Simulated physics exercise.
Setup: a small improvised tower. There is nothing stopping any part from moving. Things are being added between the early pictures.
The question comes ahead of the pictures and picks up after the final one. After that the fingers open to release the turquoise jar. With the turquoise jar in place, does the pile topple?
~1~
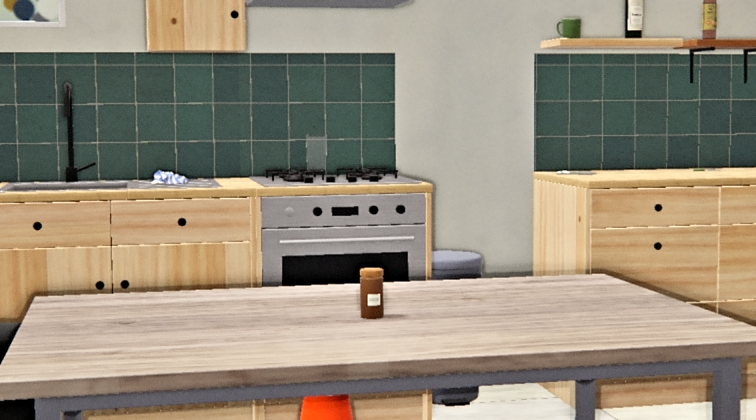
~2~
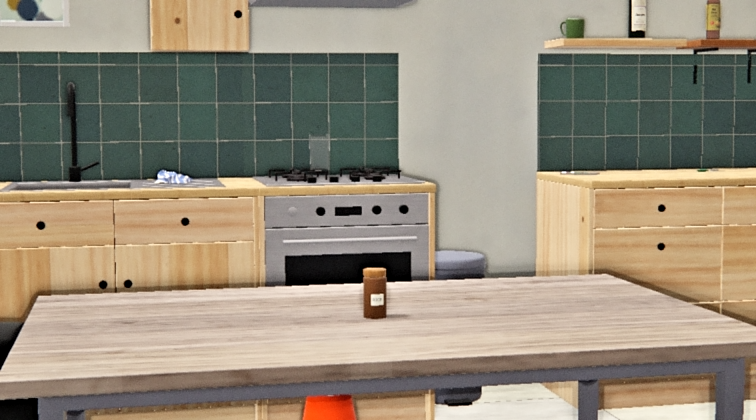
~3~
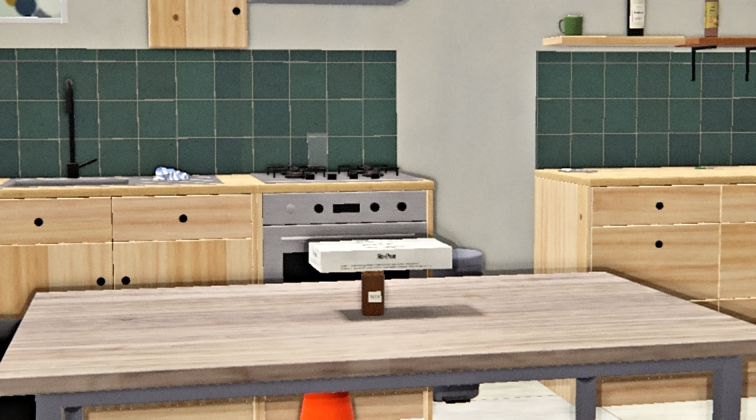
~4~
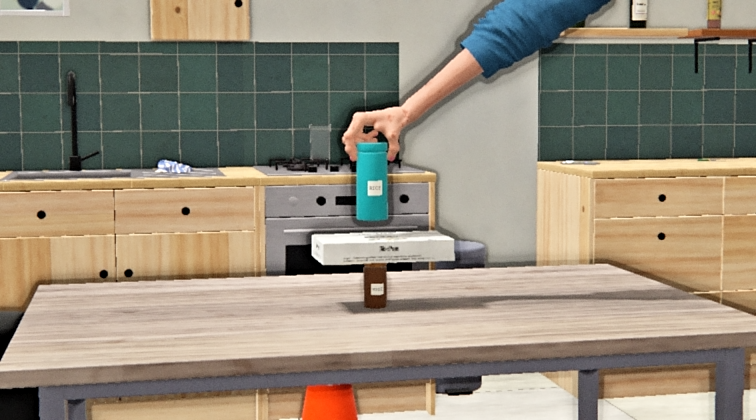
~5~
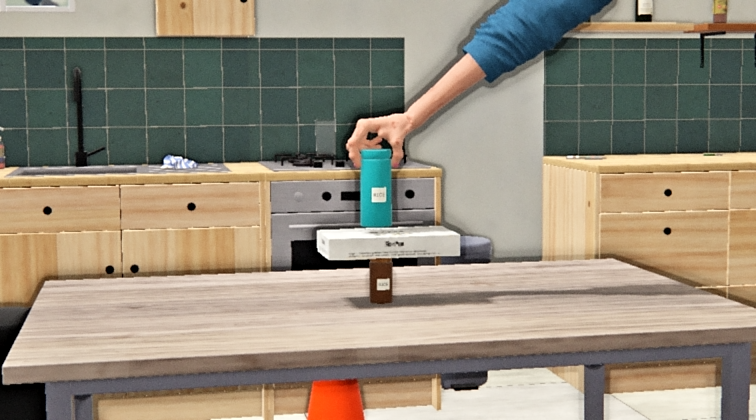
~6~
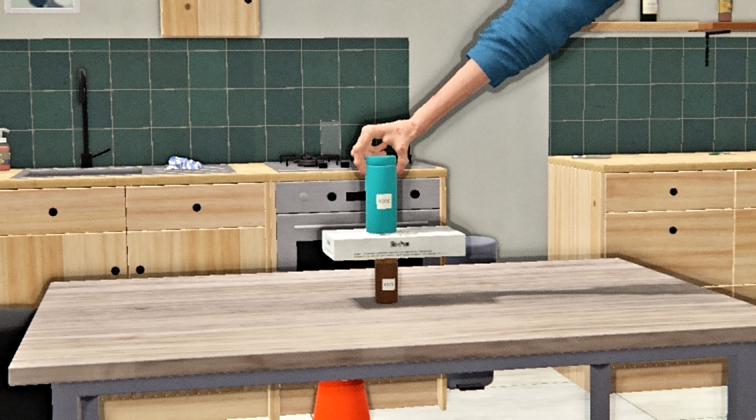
No. I expect the stack to stay settled.
Then, 0.30 s past the last view, nothing moves.
Then, 1.00 s past the last view, turquoise jar resting near (381, 195).
Finally, all 3 still in place. Final places as the last picture's camera would see them, turquoise jar near (380, 195). The stack keeps its balance.
